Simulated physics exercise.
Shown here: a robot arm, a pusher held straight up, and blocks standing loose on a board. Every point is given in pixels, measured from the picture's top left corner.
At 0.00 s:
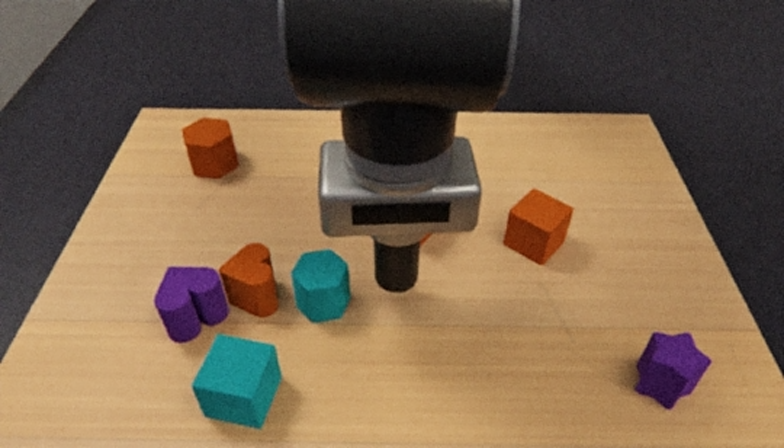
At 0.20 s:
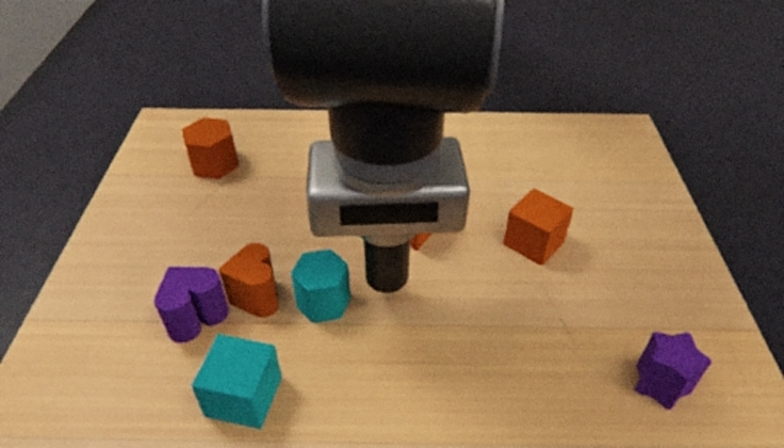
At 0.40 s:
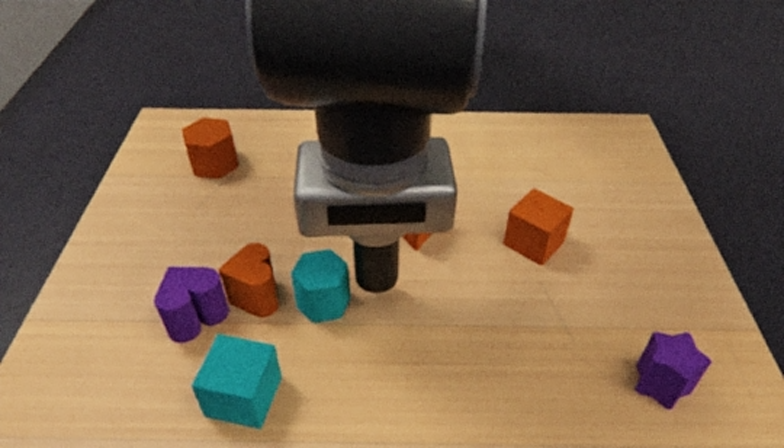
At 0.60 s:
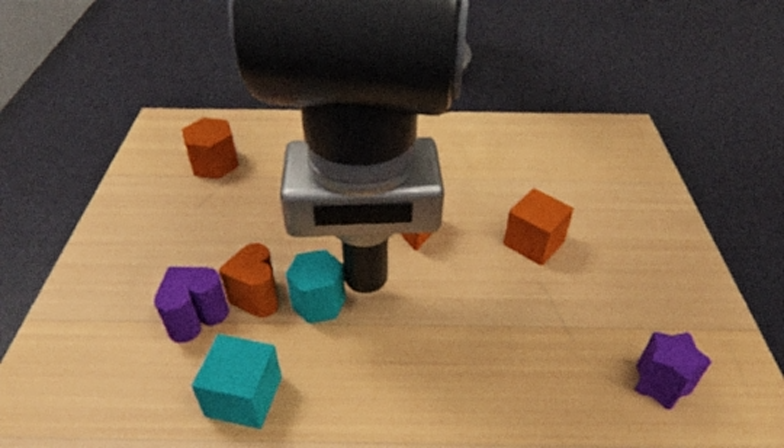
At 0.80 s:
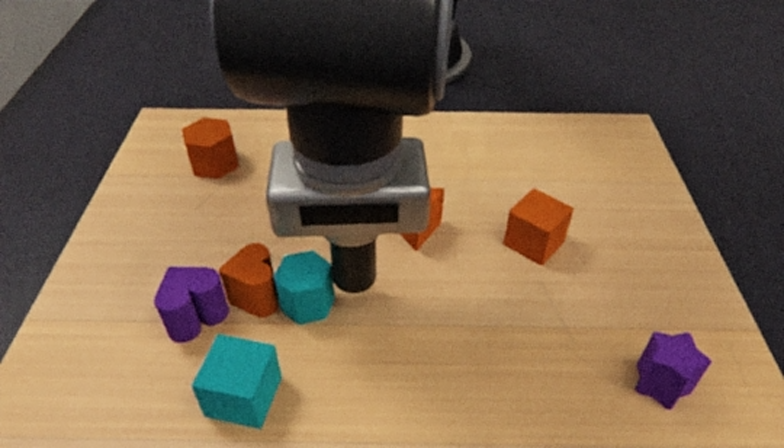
The footage shows a robot arm moving its upright pusher steadily left across a wooden board of orange, purple and turquoise blocks, then nudging the turquoise hexagon slightly left, toward the orange heart, while the other blocks stay still.
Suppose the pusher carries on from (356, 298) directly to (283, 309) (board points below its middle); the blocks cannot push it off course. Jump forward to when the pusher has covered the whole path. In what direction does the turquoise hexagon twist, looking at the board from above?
From overhead, anticlockwise.
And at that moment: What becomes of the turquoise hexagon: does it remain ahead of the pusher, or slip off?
Expect to find it ahead of the pusher.
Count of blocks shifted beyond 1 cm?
I think three or more will be displaced.
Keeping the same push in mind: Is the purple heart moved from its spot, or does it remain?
That block will leave its spot.
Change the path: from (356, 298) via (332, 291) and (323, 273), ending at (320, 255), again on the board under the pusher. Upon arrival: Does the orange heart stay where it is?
No, I don't think so.
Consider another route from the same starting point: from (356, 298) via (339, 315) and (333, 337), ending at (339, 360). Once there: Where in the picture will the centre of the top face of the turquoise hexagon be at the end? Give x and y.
I'd say the turquoise hexagon ends with its top centre at (278, 289).
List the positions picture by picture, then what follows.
Lower end of the pusher at (396, 278), tops of blocks, purple heart at (184, 284), turquoise square piece at (234, 365), orange heart at (249, 264), turquoise hexagon at (320, 269), in the first picture.
Pusher at (387, 278), blocks as before, in the second picture.
Pusher at (377, 278), blocks as before, in the third picture.
Pusher at (366, 278), turquoise hexagon at (314, 269), in the fourth picture.
Pusher at (355, 279), purple heart at (184, 284), turquoise square piece at (234, 365), orange heart at (249, 264), turquoise hexagon at (303, 270), in the fifth picture.
What follows on the original path. Halfway along, pusher at (318, 284); purple heart at (175, 284), turned 15° anticlockwise; orange heart at (230, 265), turned 50° clockwise; turquoise hexagon at (266, 283), turned 20° anticlockwise.
At the end, pusher at (280, 290); purple heart at (163, 283), turned 40° anticlockwise; turquoise square piece not moved; orange heart at (218, 262), turned 70° clockwise; turquoise hexagon at (230, 296), turned 40° anticlockwise.
